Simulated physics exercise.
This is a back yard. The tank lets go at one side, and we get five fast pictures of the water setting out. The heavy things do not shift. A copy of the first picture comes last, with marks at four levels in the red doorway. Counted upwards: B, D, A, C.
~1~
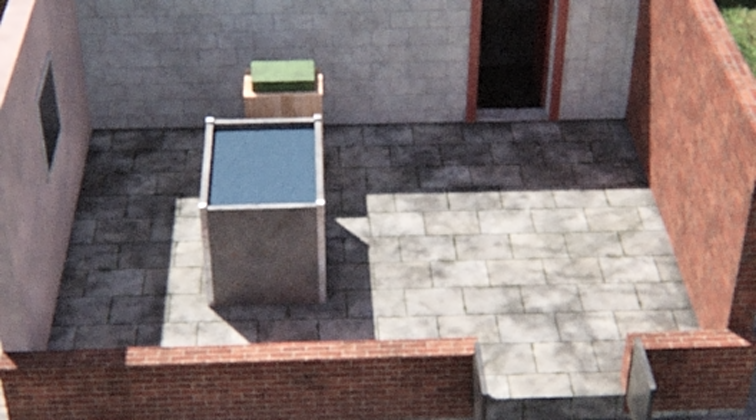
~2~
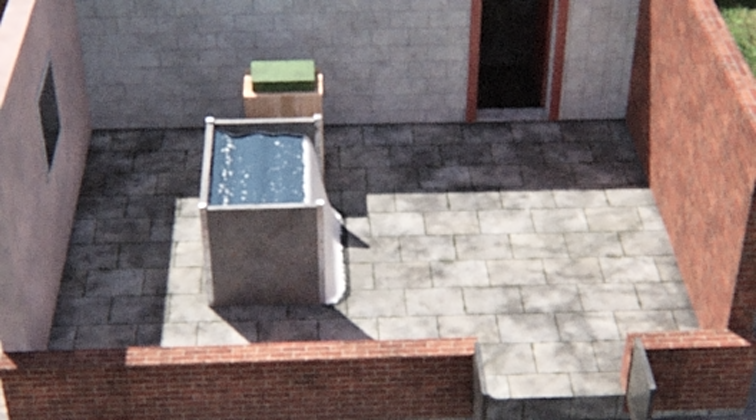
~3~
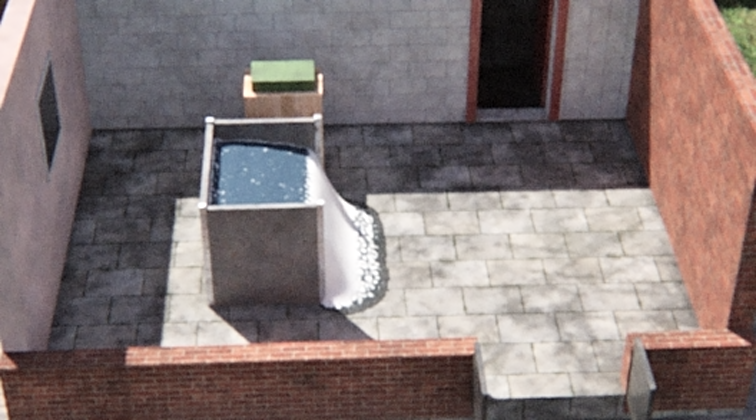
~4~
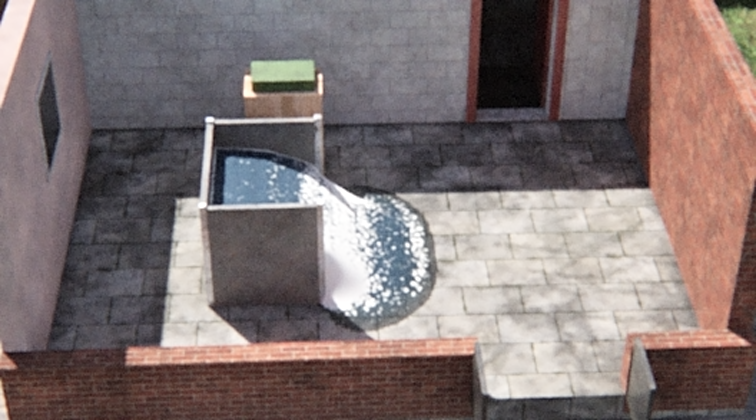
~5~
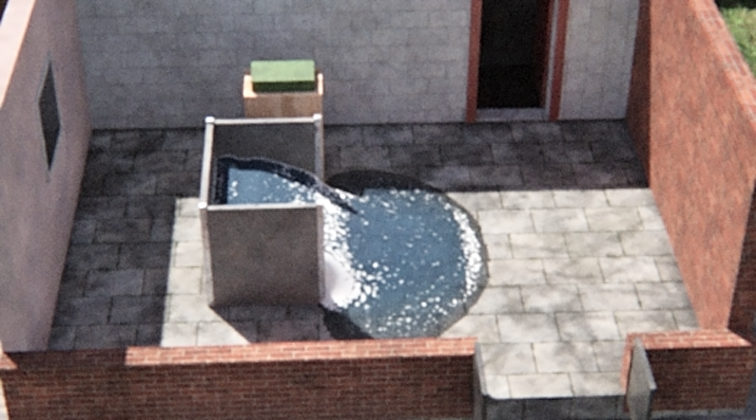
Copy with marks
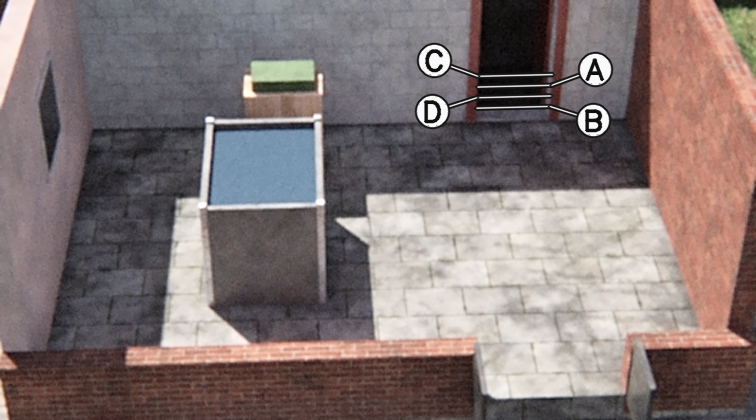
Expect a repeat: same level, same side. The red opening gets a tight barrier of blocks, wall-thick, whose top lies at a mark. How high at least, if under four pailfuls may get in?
B is the one.
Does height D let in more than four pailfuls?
No, that is safe.
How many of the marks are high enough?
All of the four.
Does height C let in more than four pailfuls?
No, that is safe.
In white, A at (514, 86); B at (513, 107); C at (515, 75); D at (513, 96); from the bottom up B, D, A, C.
With A, nothing gets over.
With B, a splash gets over, under a bucket.
With C, nothing gets over.
With D, nothing gets over.
